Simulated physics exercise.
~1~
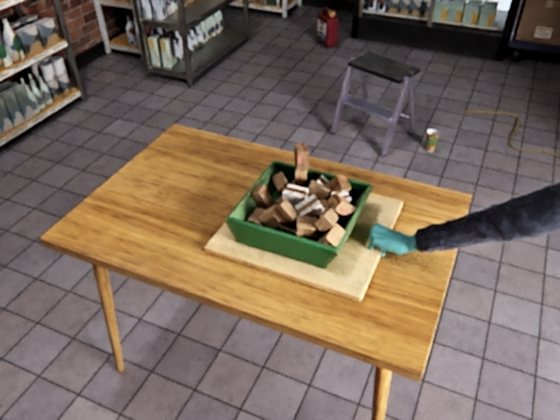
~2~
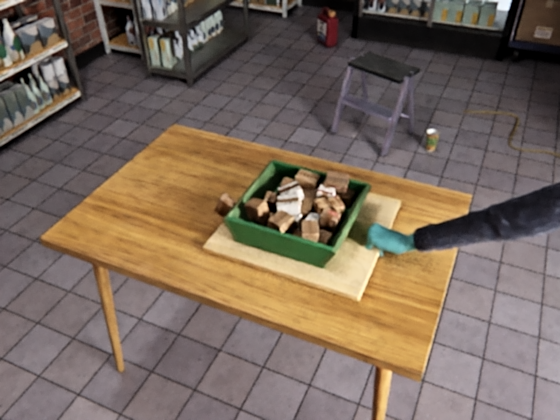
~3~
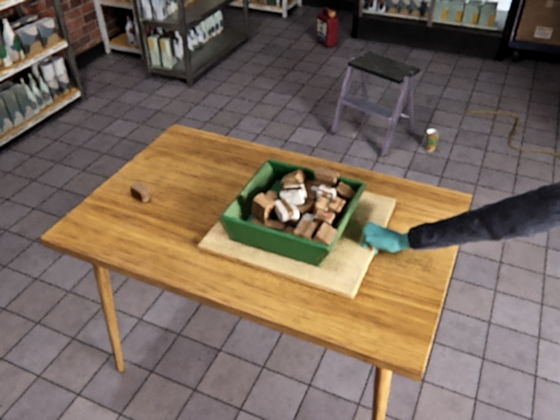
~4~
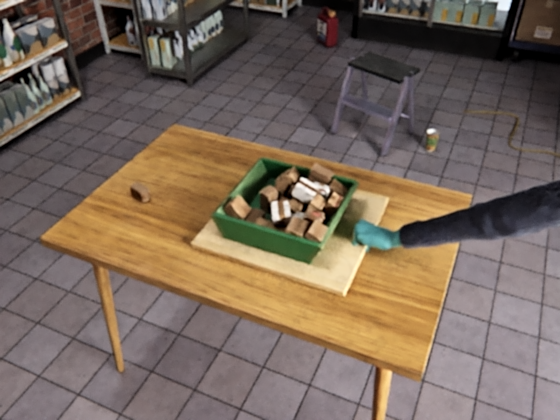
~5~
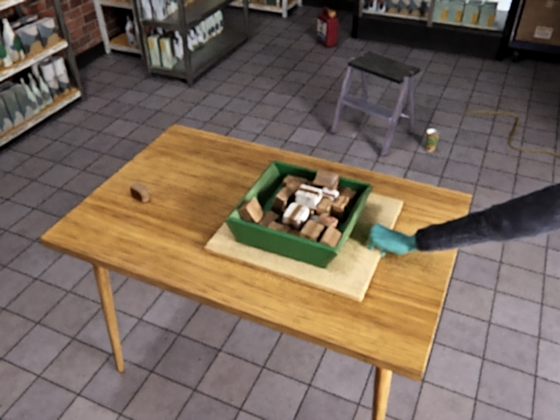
On a wooden table, a gloved hand shakes a green tote, spilling one brown block.
